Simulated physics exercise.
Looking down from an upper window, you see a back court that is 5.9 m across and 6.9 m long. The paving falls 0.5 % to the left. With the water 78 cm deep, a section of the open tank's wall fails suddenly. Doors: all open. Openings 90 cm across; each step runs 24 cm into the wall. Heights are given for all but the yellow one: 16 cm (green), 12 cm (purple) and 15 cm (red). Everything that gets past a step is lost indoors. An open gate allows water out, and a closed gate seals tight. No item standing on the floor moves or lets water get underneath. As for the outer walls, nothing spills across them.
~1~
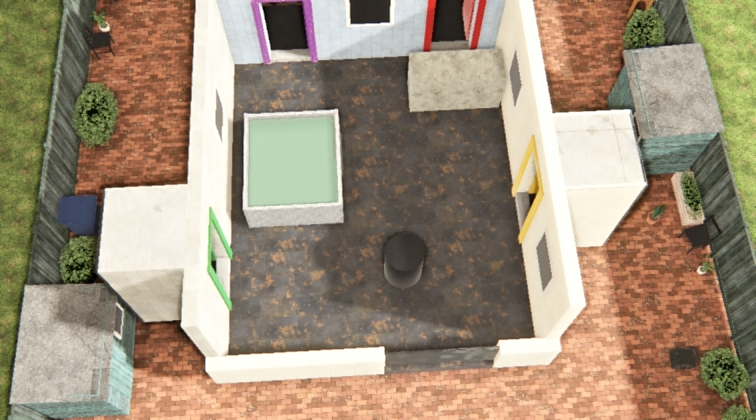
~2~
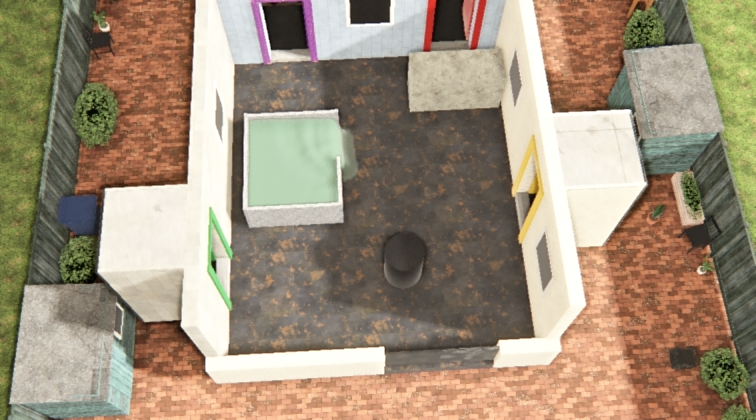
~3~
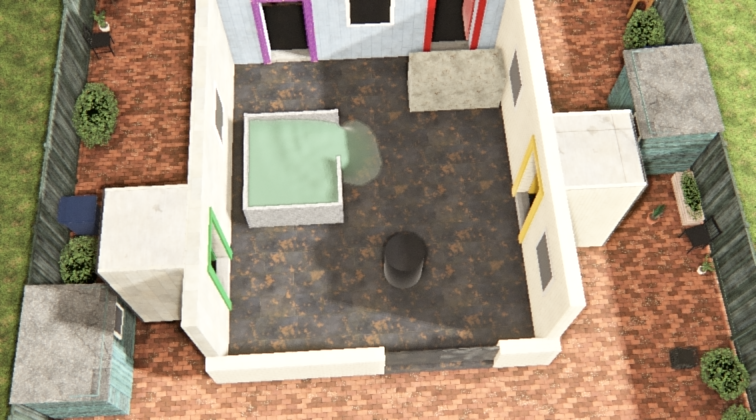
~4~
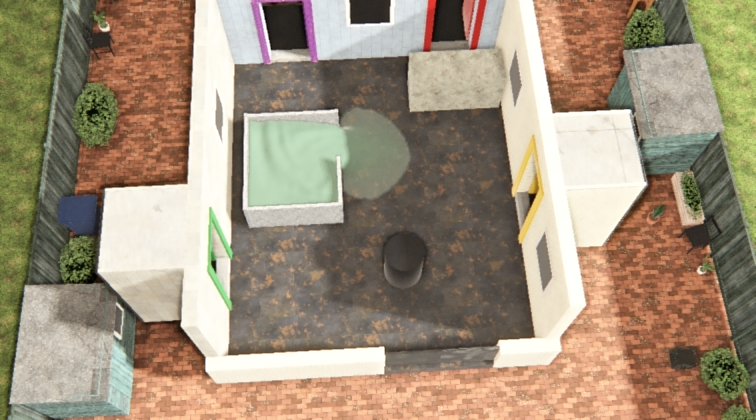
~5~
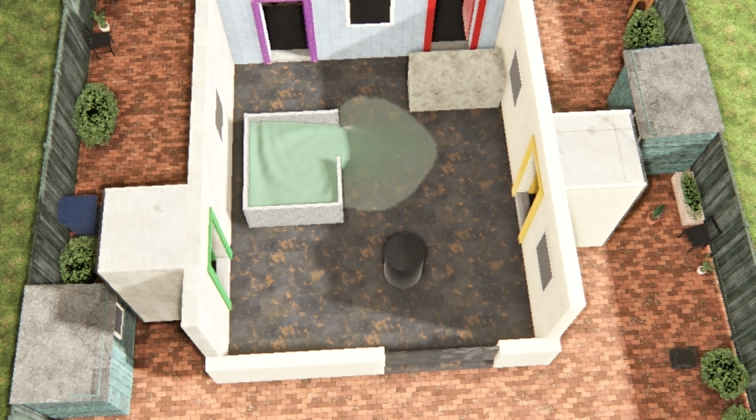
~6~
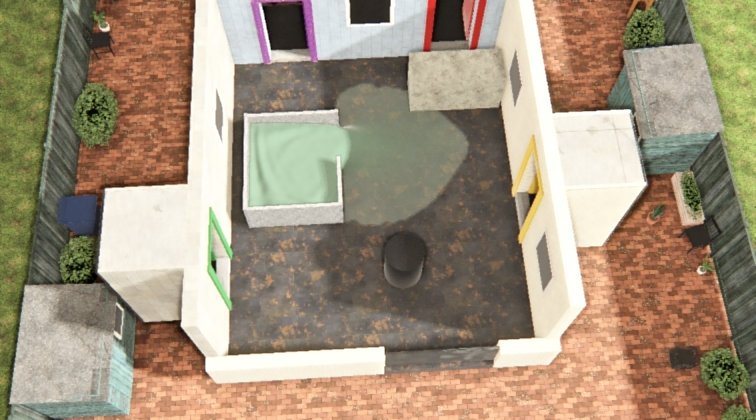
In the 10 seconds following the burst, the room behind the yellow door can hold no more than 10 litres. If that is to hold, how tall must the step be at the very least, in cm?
Close to 16 cm is just enough.
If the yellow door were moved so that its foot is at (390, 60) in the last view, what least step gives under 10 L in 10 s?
Roughly 26 cm, give or take.
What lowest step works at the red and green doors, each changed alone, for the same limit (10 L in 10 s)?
You'd want some 16 cm at red and some 9.0 cm at green.
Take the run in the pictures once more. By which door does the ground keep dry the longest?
Door: Green.
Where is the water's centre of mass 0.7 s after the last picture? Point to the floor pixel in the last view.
Centre estimate: (338, 164) px, approximately.
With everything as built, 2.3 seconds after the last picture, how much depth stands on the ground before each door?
Lab note, depth in cm: Green 0; yellow 18; purple 3; red 14.
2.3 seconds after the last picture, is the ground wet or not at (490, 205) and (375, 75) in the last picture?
Note: Point one reached; point two reached.
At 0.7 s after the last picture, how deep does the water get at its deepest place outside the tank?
It gets to close to 43 centimetres there.
Then, 0.7 s after the last picture water covers 30 % of the floor, deepest (43 cm) near (342, 152); 3 cm at the yellow door, 0 litres in over its 21 cm step.
Then, 2.3 s after the last picture water covers 50 % of the floor, deepest (30 cm) near (498, 122); 18 cm at the yellow door, 0 litres in over its 21 cm step.
Then, 9.3 s after the last picture water covers 95 % of the floor, deepest (18 cm) near (234, 121); 5 cm at the yellow door, 1 litre in over its 21 cm step.
At the yellow door as built, the water peaked near 21 cm, 1.7 s after the last picture.
With a step of 13.5 cm, 20 litres would have come in within the 10 s; with 18 cm, 4 litres. So under 10 litres takes about 16 cm.
